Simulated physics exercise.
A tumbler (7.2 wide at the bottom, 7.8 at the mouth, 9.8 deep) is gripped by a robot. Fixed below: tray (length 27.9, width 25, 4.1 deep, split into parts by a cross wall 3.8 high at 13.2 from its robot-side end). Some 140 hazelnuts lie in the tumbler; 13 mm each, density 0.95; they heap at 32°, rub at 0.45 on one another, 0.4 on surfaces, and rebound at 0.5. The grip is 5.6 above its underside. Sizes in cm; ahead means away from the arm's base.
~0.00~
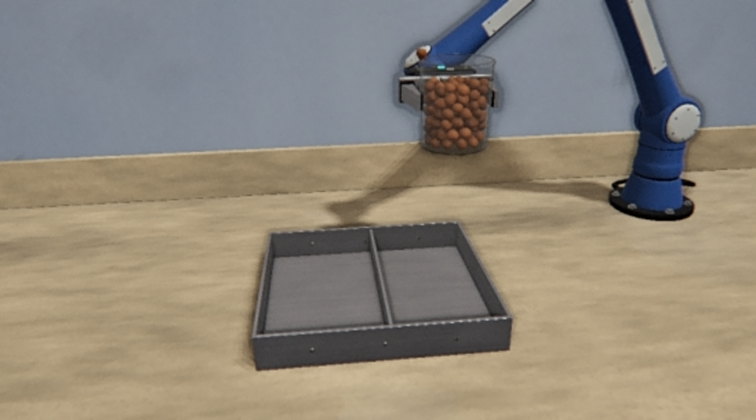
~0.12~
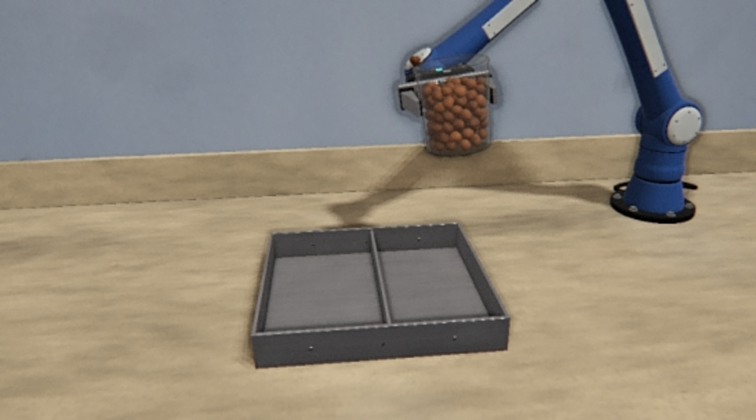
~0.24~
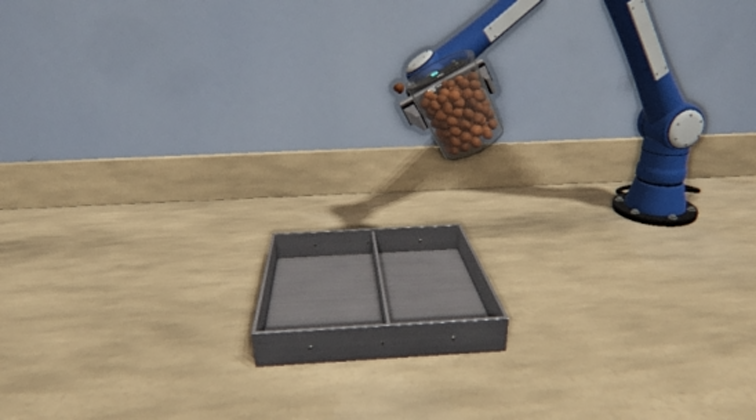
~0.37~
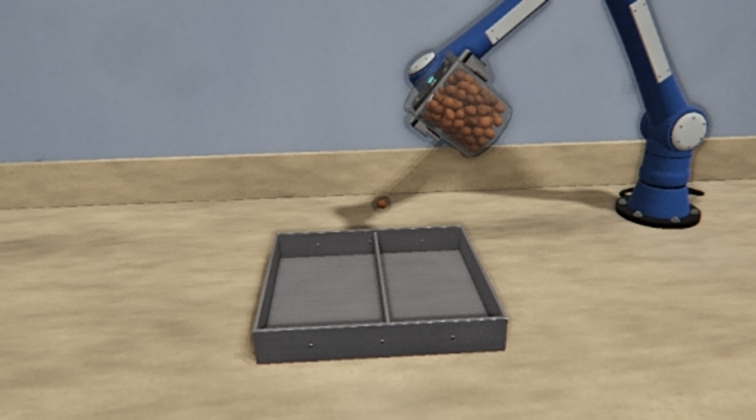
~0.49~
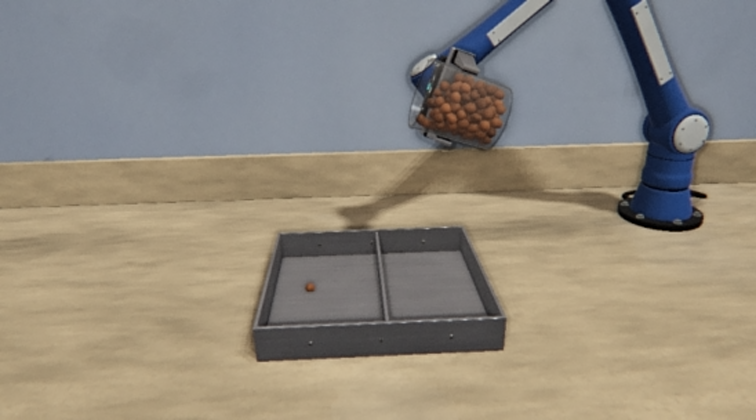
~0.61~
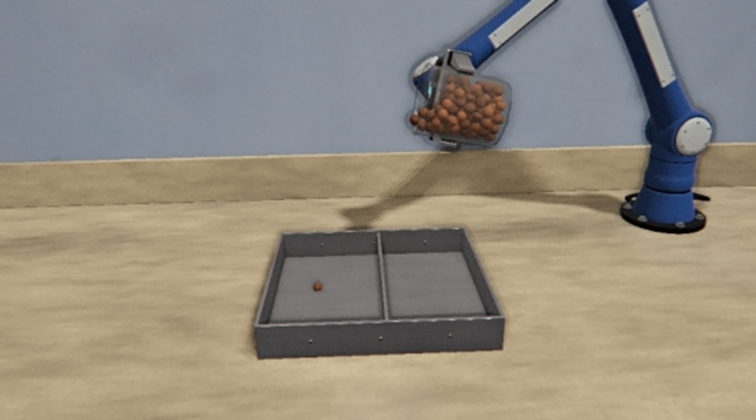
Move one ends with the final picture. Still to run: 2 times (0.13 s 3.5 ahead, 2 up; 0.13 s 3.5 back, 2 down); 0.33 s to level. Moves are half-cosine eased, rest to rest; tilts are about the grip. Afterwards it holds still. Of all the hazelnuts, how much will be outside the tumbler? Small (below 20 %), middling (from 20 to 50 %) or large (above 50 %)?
A large share, above 50 %, ends outside the tumbler.
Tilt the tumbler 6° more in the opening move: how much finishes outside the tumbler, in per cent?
Some 75 per cent.
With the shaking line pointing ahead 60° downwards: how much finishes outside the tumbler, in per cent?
Some 10 per cent.
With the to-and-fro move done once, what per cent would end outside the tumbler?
Then about 40 per cent.
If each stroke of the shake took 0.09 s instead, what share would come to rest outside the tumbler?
Then about 85 per cent.
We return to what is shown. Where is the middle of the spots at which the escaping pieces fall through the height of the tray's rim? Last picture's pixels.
Near (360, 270).
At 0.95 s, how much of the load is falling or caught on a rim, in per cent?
About 25 per cent.
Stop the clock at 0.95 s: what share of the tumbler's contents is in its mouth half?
About 45 per cent.
After 0.95 s, tilted 78° forward, highest piece 28 above the table; 90 in the tumbler, 13 in the far-side part, 35 in flight or on a rim.
After 1.29 s, tilted 41° forward, highest piece 27 above the table; 63 in the far-side part, 55 in the tumbler, 14 in the robot-side part, 2 on the table or floor, 4 in flight or on a rim.
After 1.66 s, level, highest piece 25 above the table; 67 in the far-side part, 55 in the tumbler, 13 in the robot-side part, 3 on the table or floor.
After 2.71 s, level, highest piece 25 above the table; 67 in the far-side part, 55 in the tumbler, 13 in the robot-side part, 3 on the table or floor.
In the end, 67 in the far-side part, 55 in the tumbler, 13 in the robot-side part, 3 on the table or floor. That is 60 % outside the tumbler.
